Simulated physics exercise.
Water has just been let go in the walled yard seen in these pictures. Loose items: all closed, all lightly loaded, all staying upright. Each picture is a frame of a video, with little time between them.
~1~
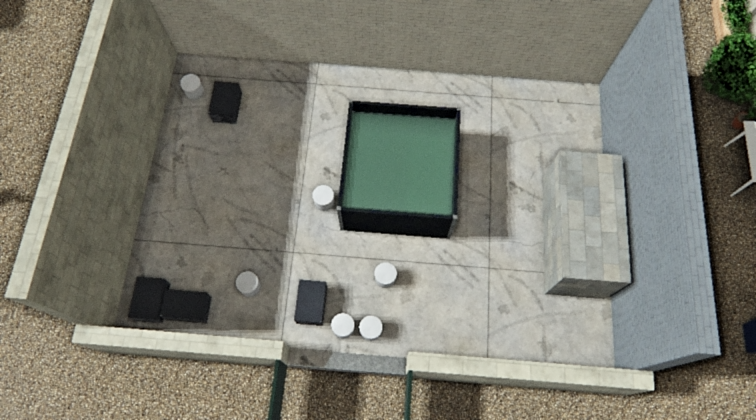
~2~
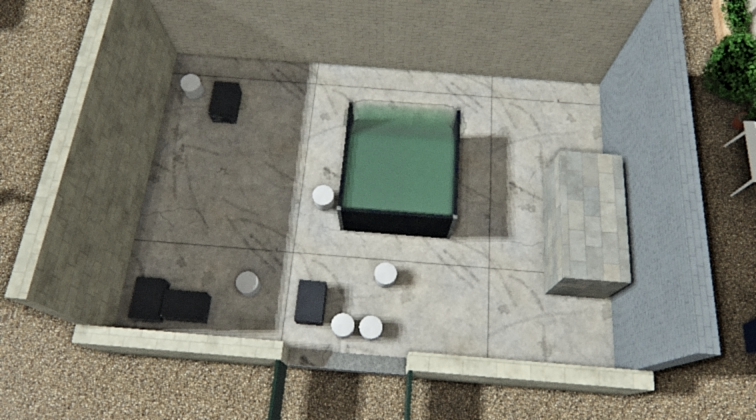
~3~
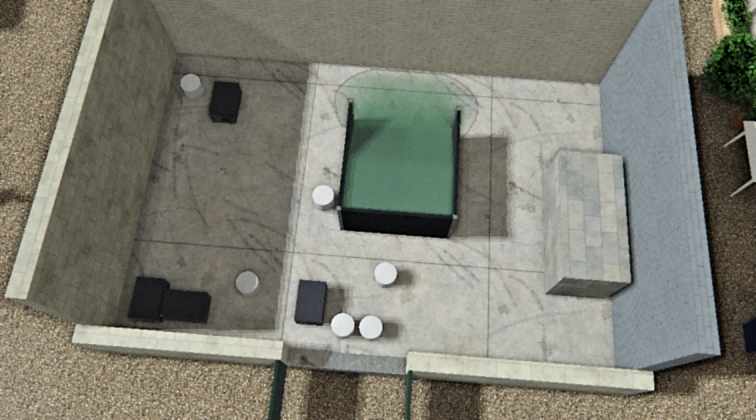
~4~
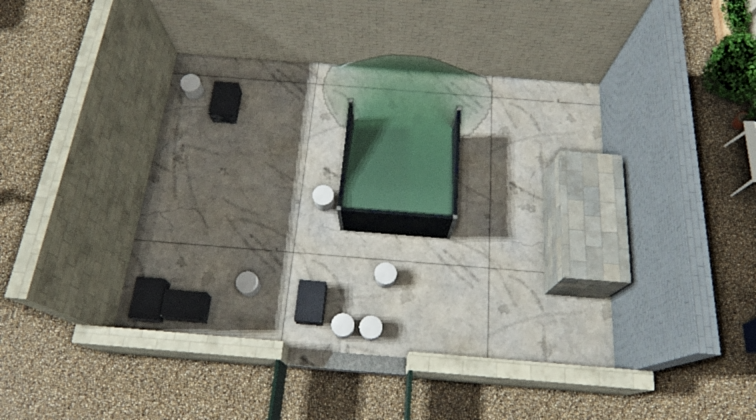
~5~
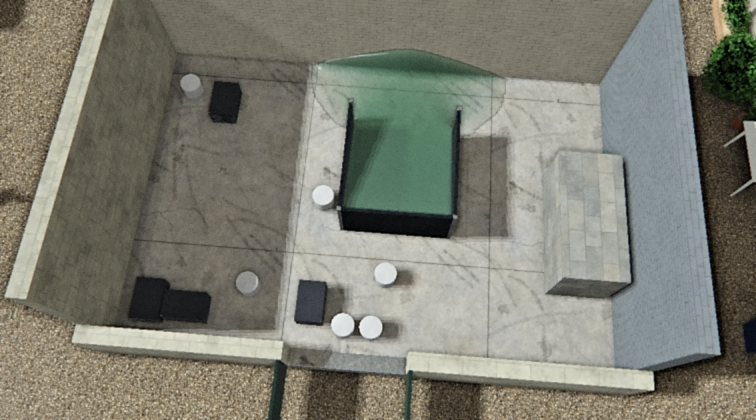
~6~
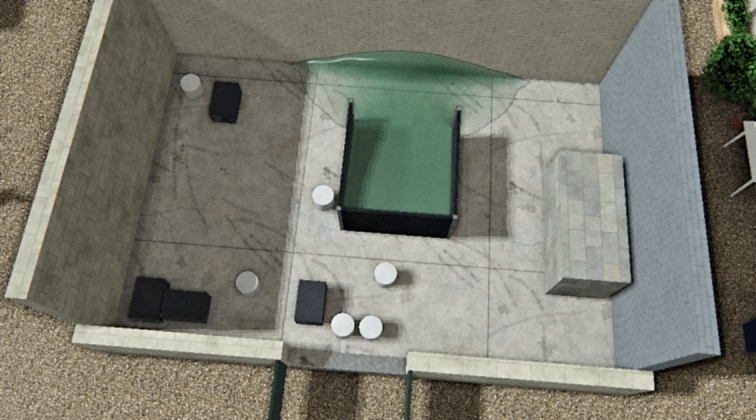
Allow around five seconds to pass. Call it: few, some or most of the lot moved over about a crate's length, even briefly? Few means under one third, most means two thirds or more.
Some.
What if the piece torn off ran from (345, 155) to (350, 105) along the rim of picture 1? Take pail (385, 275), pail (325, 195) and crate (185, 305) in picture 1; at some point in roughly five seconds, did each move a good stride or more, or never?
Each in turn, never travels that far, never travels that far, ends up that far off.
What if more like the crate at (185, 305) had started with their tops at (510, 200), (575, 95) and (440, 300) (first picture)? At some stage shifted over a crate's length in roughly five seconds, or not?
Results - 1: Doesn't go far; 2: Ends up far away; 3: Doesn't go far.
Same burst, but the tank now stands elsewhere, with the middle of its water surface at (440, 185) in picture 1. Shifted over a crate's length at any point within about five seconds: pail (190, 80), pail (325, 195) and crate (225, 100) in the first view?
Lab note - in sequence: Displaced that much; less than that; displaced that much.
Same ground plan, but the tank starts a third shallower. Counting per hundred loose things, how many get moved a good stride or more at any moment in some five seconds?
Near 20 % of the lot.
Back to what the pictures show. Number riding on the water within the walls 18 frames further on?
That makes 1.
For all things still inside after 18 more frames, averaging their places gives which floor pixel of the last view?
Average floor point: Approx. (264, 287).
A moment on, 0 of 10 are well off their spots; 0 afloat.
Next, 2 of 10 are well off their spots; 1 afloat.
Later, 2 of 10 are well off their spots; 1 afloat.
In the end, 5 of 10 are well off their spots, and 5 have been at some point; 4 afloat.
